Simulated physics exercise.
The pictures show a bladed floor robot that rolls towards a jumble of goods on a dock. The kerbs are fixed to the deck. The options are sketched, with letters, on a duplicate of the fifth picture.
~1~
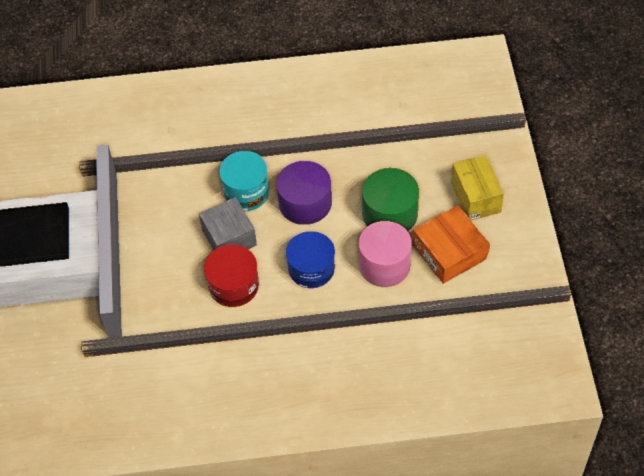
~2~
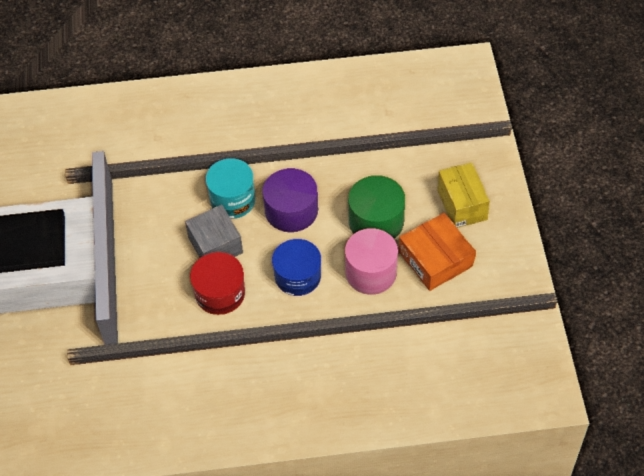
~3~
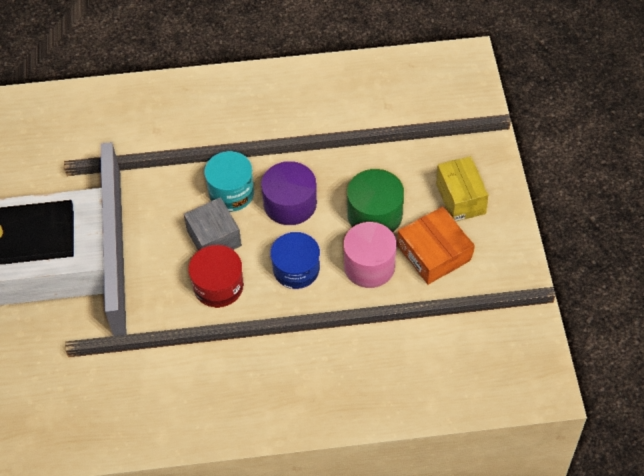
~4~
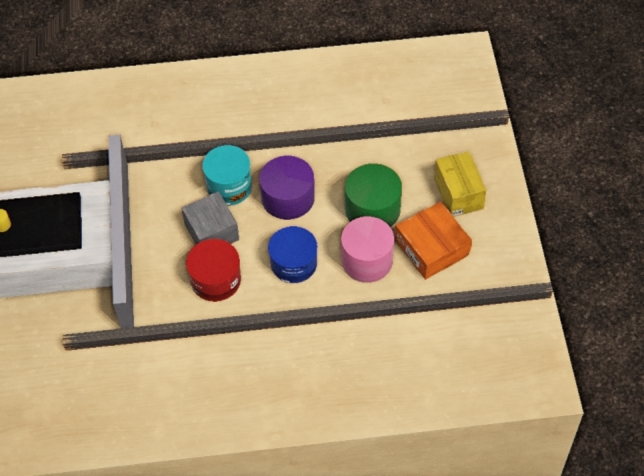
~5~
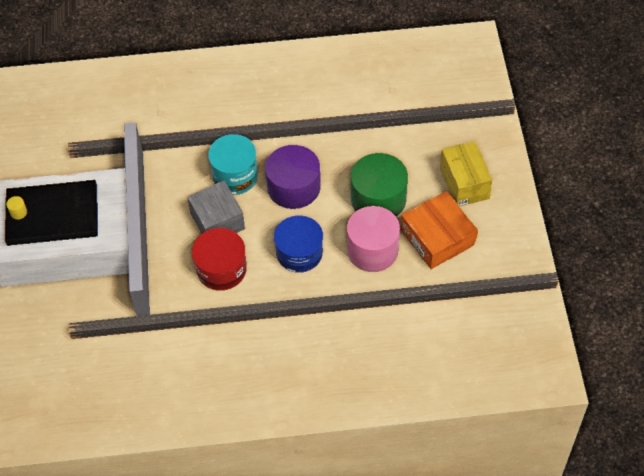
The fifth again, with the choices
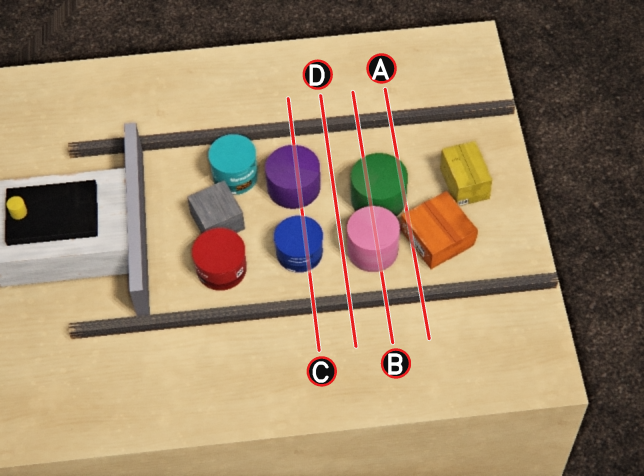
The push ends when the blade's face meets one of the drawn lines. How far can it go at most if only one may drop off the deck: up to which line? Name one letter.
The farthest such stop is A.
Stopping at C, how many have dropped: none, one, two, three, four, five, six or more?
The count is none.
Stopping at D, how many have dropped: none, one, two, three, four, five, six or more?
The count is none.
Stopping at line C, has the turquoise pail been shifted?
Yes.
On the copy, A at (406, 206); B at (372, 209); C at (303, 217); D at (337, 213).
On A. First, robot (156, 201); turquoise pail (259, 162); red pail (270, 256).
Then, robot (255, 191); yellow box (479, 170); orange parcel (469, 231).
Finally, robot (329, 183); yellow box over the edge; orange parcel (536, 233); one fallen.
By contrast, B is within the limit but short; C is within the limit but short; D is within the limit but short.
